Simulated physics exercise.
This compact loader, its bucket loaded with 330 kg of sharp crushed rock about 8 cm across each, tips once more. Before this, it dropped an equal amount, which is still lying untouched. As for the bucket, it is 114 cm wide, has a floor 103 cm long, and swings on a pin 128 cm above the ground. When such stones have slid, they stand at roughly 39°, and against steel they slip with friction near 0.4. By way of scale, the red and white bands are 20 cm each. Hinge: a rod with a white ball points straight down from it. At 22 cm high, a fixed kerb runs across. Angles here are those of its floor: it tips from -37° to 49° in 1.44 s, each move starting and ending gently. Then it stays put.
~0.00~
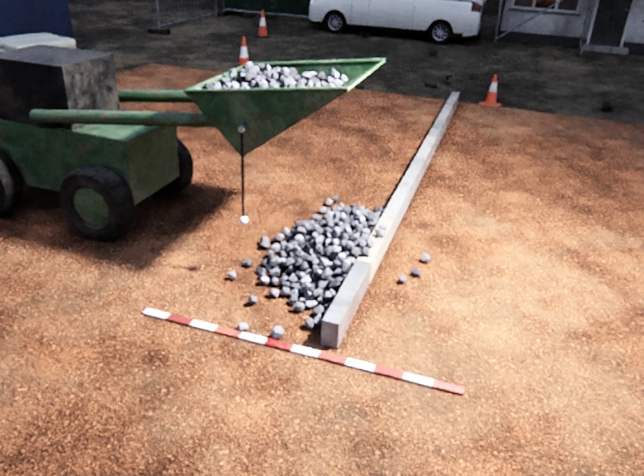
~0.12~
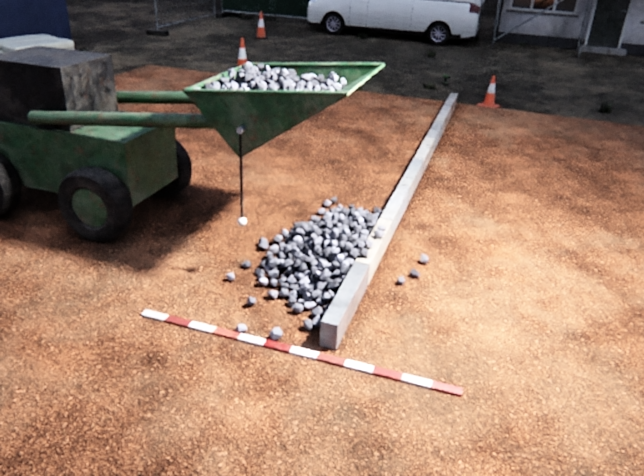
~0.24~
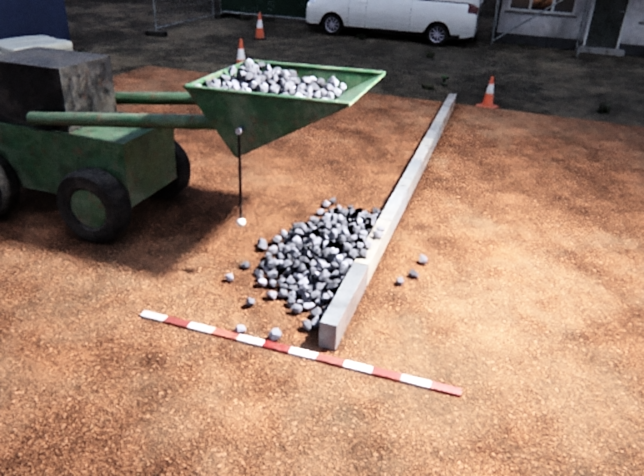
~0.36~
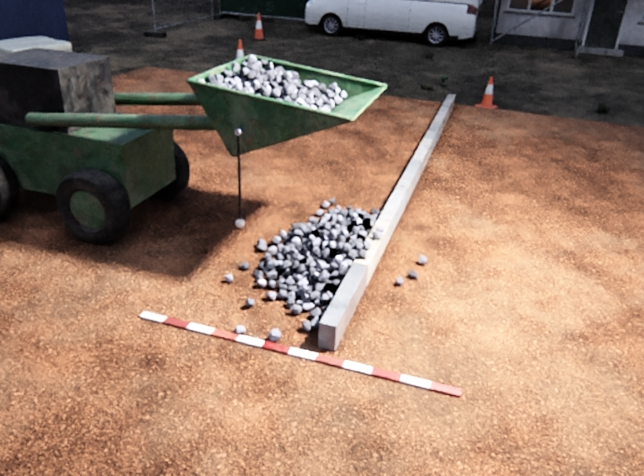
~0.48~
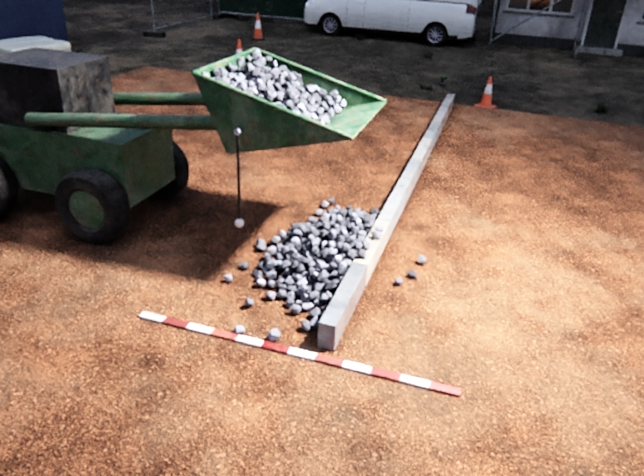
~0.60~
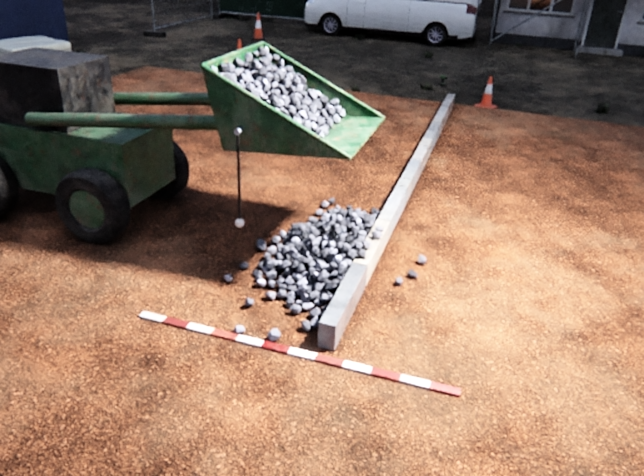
A green loader's bucket, filled with grey stones, gradually swings its front edge downward while the stones inside shift and the wheeled body stays put; below, a stone pile rests unchanged against a long pale kerb.
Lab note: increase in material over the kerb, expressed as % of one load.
Increase: 20 %.
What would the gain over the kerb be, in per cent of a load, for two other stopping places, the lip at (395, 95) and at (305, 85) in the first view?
The first would add around 75 per cent, the second around 0 per cent.
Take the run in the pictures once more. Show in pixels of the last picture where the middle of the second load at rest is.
Middle: Approx. (345, 236) px.
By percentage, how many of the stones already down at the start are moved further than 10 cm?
Some 5 percent, give or take.
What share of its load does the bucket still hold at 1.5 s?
Around 40 in a hundred.
After 1.1 s the floor is at 36°; in per cent of one load, 100 in the bucket, 99 on this side of the kerb, 1 over the kerb; the foremost stones are at (385, 253).
After 1.5 s the floor is at 49°; in per cent of one load, 42 in the bucket, 157 on this side of the kerb, 1 over the kerb; the foremost stones are at (391, 246).
After 1.9 s the floor is at 49°; in per cent of one load, 4 in the bucket, 180 on this side of the kerb, 16 over the kerb; the foremost stones are at (439, 261).
After 4.6 s the floor is at 49°; in per cent of one load, 0 in the bucket, 179 on this side of the kerb, 21 over the kerb; the foremost stones are at (480, 277). Net gain over the kerb, 20.
